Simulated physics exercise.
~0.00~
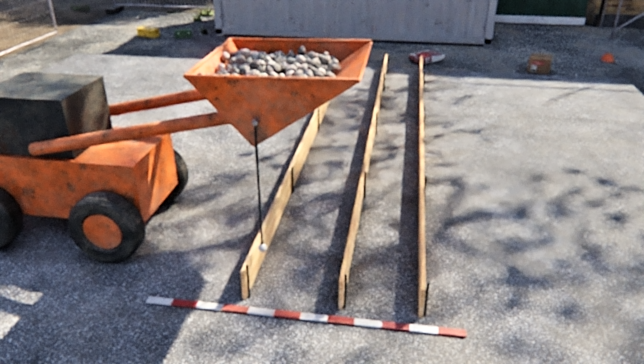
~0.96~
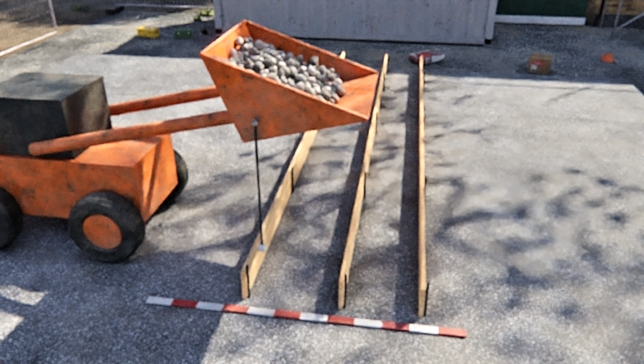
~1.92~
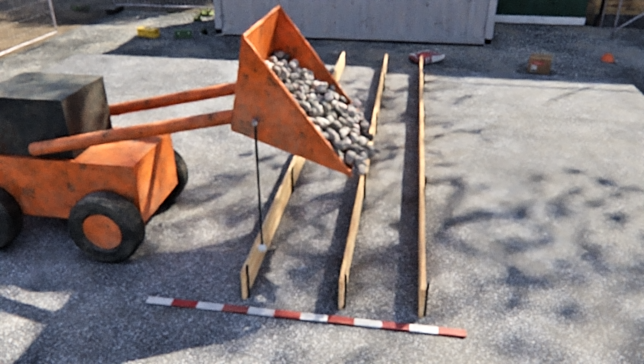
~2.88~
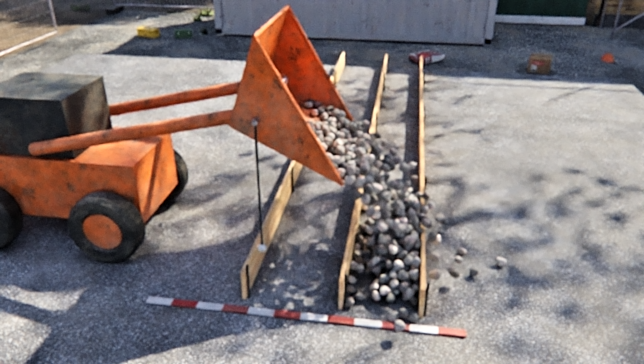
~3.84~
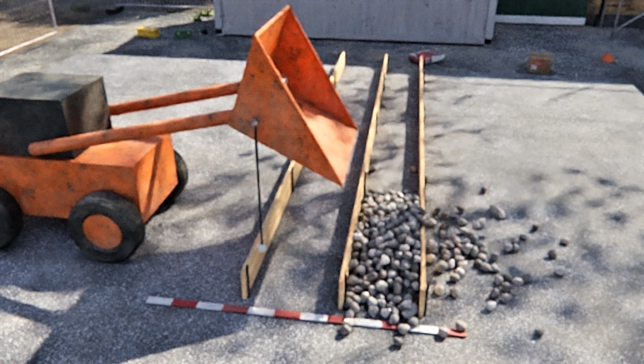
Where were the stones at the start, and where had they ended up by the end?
At the start the stones were piled in the loader's raised orange bucket. By the end they were lying on the ground, mostly near the front of the bay between the two right-hand boards, with some scattered to the right of the last board.
